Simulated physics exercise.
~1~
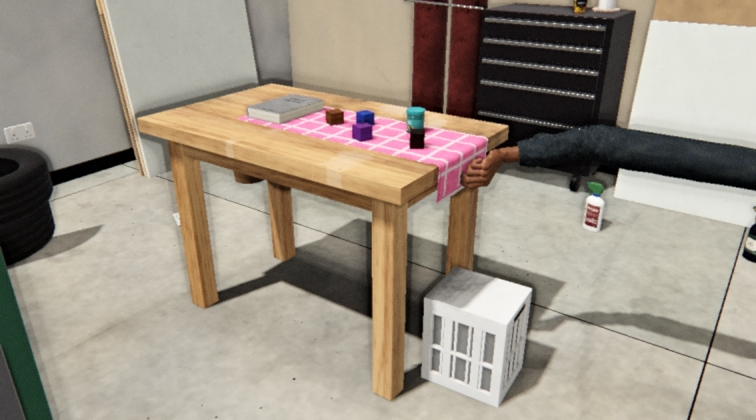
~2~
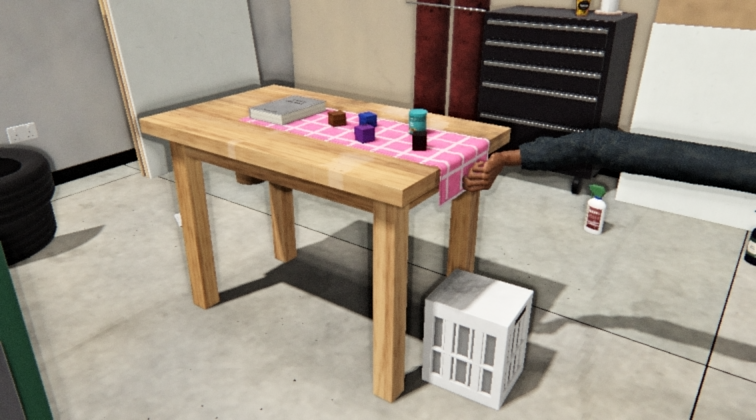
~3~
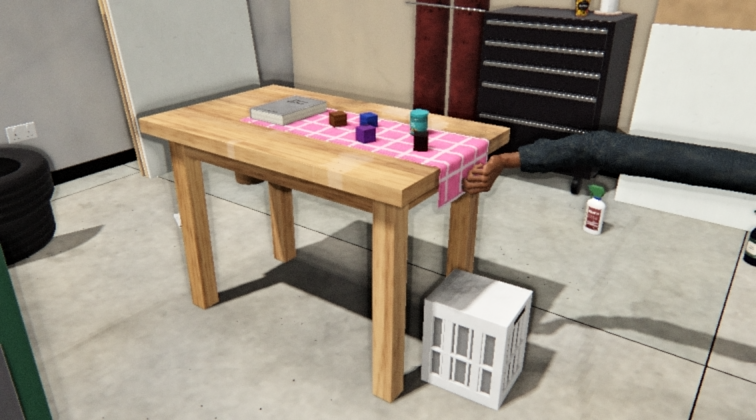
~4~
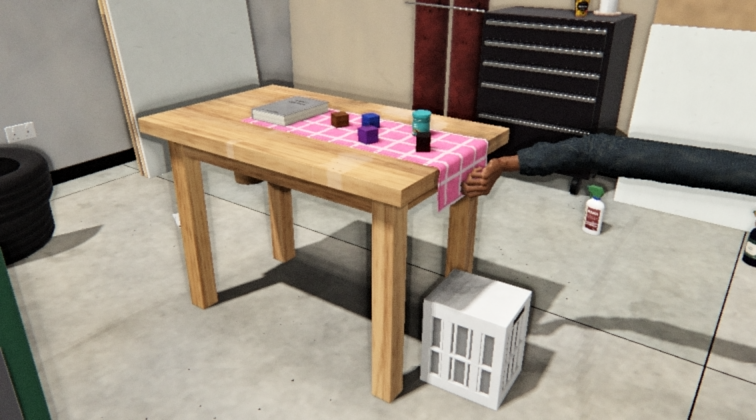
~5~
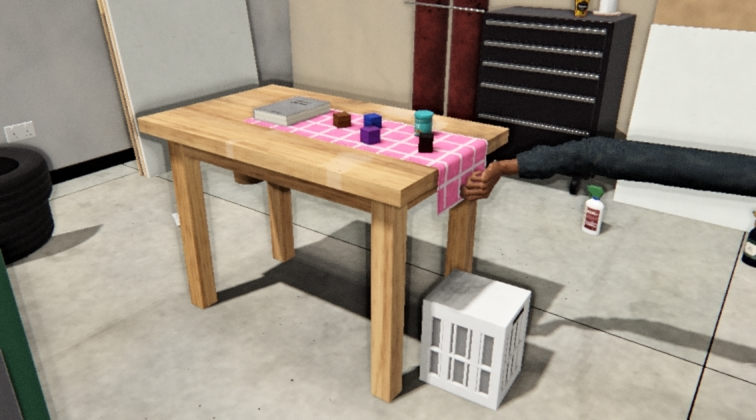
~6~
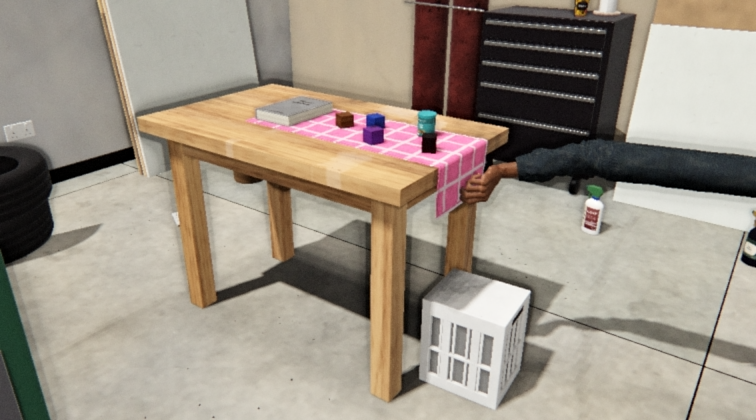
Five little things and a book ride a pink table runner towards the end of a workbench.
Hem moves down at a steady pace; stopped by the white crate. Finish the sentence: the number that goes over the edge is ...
The number that goes over the edge is three.
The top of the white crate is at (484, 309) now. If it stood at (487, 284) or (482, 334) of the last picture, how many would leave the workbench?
If so, 2 and 4.
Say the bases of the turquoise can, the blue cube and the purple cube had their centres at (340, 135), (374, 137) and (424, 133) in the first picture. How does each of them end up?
As for the turquoise can, it stays aboard; the blue cube goes off; the purple cube goes off.
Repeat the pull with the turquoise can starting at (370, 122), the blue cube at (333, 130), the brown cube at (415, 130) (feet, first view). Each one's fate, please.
My call: The turquoise can hangs on; the blue cube hangs on; the brown cube takes a tumble.
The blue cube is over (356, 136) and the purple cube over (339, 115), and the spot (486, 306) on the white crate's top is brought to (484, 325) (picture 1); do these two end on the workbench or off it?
The blue cube is lost, the purple cube stays put.
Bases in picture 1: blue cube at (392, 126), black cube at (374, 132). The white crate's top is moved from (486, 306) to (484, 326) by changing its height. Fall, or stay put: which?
In the end the blue cube is no longer on top and the black cube is no longer on top.
Soon after, hem near (460, 228); all still up.
After that, hem near (459, 254); black cube gone.
And then, hem on the crate; black cube, turquoise can and purple cube gone.
In the end, hem on the crate; black cube, turquoise can and purple cube gone. It carries off three.
